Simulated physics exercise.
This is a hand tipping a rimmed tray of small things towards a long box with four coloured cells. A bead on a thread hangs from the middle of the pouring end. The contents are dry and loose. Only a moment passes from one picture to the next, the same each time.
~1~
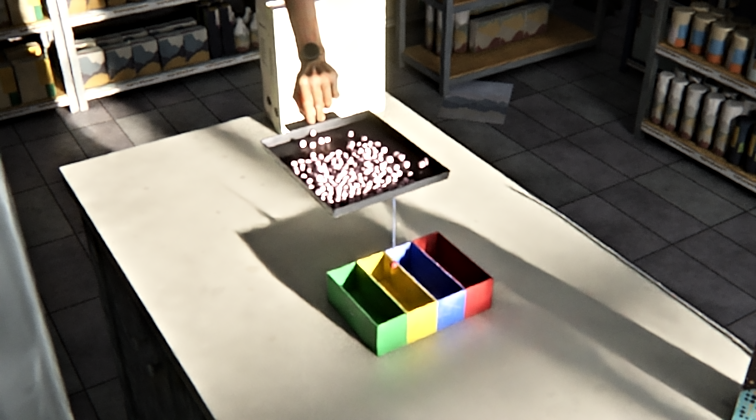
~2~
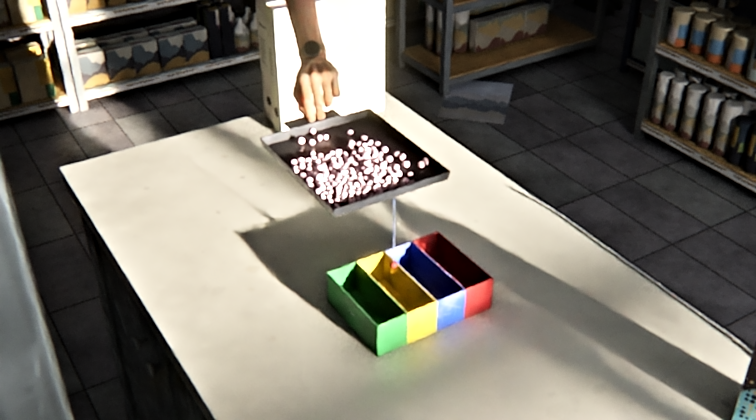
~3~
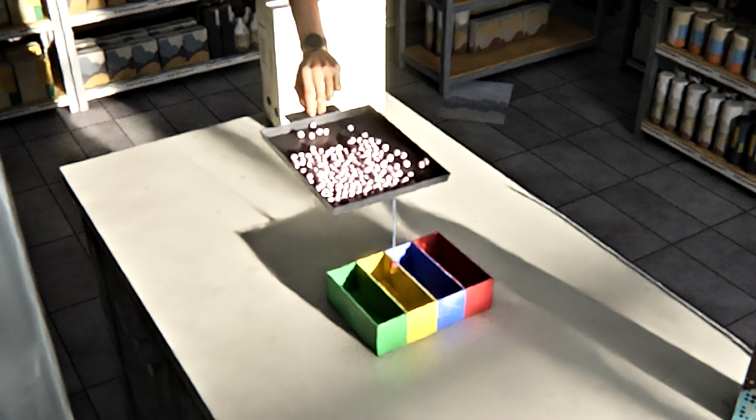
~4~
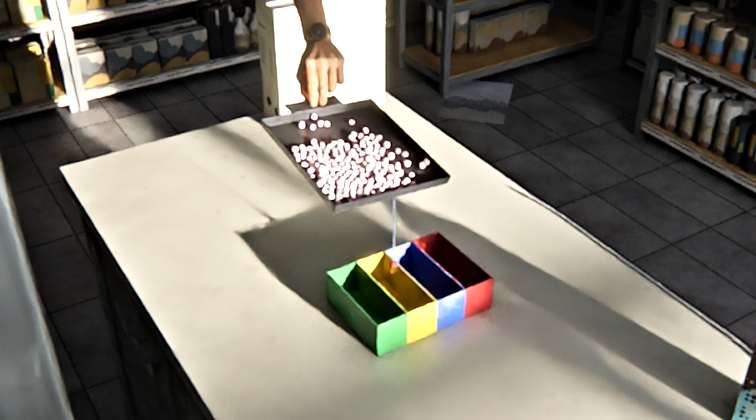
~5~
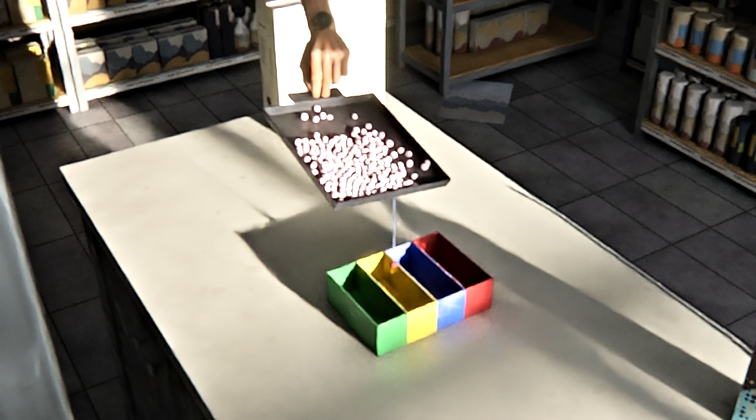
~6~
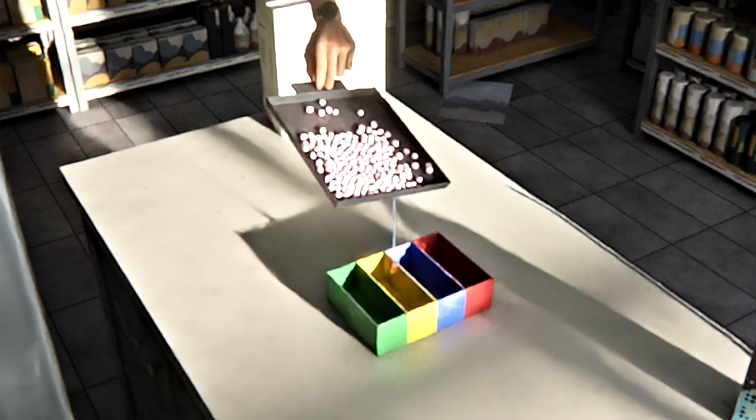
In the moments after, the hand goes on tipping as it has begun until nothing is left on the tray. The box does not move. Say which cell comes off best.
The red one ends fullest.
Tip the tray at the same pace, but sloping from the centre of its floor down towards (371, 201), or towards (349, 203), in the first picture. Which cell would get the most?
At the first place green, at the second the green cell.
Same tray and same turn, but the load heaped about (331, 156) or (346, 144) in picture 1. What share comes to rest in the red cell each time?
The first gives 70 %, the second 70 %.
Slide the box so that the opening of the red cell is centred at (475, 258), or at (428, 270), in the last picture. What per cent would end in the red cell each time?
Roughly 30 per cent, and 30 per cent.
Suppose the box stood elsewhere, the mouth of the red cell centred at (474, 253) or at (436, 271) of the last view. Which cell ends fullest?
At the first place the cell in blue, at the second the red one.
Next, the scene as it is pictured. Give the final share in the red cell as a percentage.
It comes to 70 per cent or so.
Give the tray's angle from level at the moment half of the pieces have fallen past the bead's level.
At some 90 degrees.
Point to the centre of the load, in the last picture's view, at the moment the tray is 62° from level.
Near (415, 176).
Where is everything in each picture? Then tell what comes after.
In the first picture, corners of the pouring end near (334, 209) and (448, 170), level; middle of the load near (350, 172), sugar pearls; bead on its thread near (394, 265); green cell near (392, 332); yellow cell near (422, 320); blue cell near (451, 307); red cell near (478, 296).
In the second picture, corners of the pouring end near (334, 208) and (448, 171), level; middle of the load near (350, 171).
In the third picture, corners of the pouring end near (335, 207) and (448, 173), tipped barely, lowest at the right corner; middle of the load near (351, 168).
In the fourth picture, corners of the pouring end near (336, 204) and (449, 175), tipped a little, lowest at the right corner; middle of the load near (352, 164).
In the fifth picture, corners of the pouring end near (337, 202) and (449, 178), tipped a little, lowest at the right corner; middle of the load near (356, 165), a little on the move.
In the sixth picture, corners of the pouring end near (339, 200) and (449, 181), tipped clearly, lowest at the right corner; middle of the load near (361, 164), all but a few on the move; green cell near (392, 332); yellow cell near (422, 320); blue cell near (451, 307); red cell near (478, 296).
Shortly afterwards, tray tipped steeply; the bulk on the tray; only a few in the red cell; only a few in the blue cell; a little falling or outside the box.
Next, tray tipped right over; a little on the tray; near half in the red cell; a little in the blue cell; only a few in the green cell; only a few in the yellow cell; near a quarter falling or outside the box.
Some moments later, tray tipped past a quarter turn; near two thirds in the red cell; a little in the blue cell; only a few in the yellow cell; only a few in the green cell; a little falling or outside the box.
In the end, tray tipped past a quarter turn; near two thirds in the red cell; a little in the blue cell; only a few in the yellow cell; only a few in the green cell; a little outside the box.
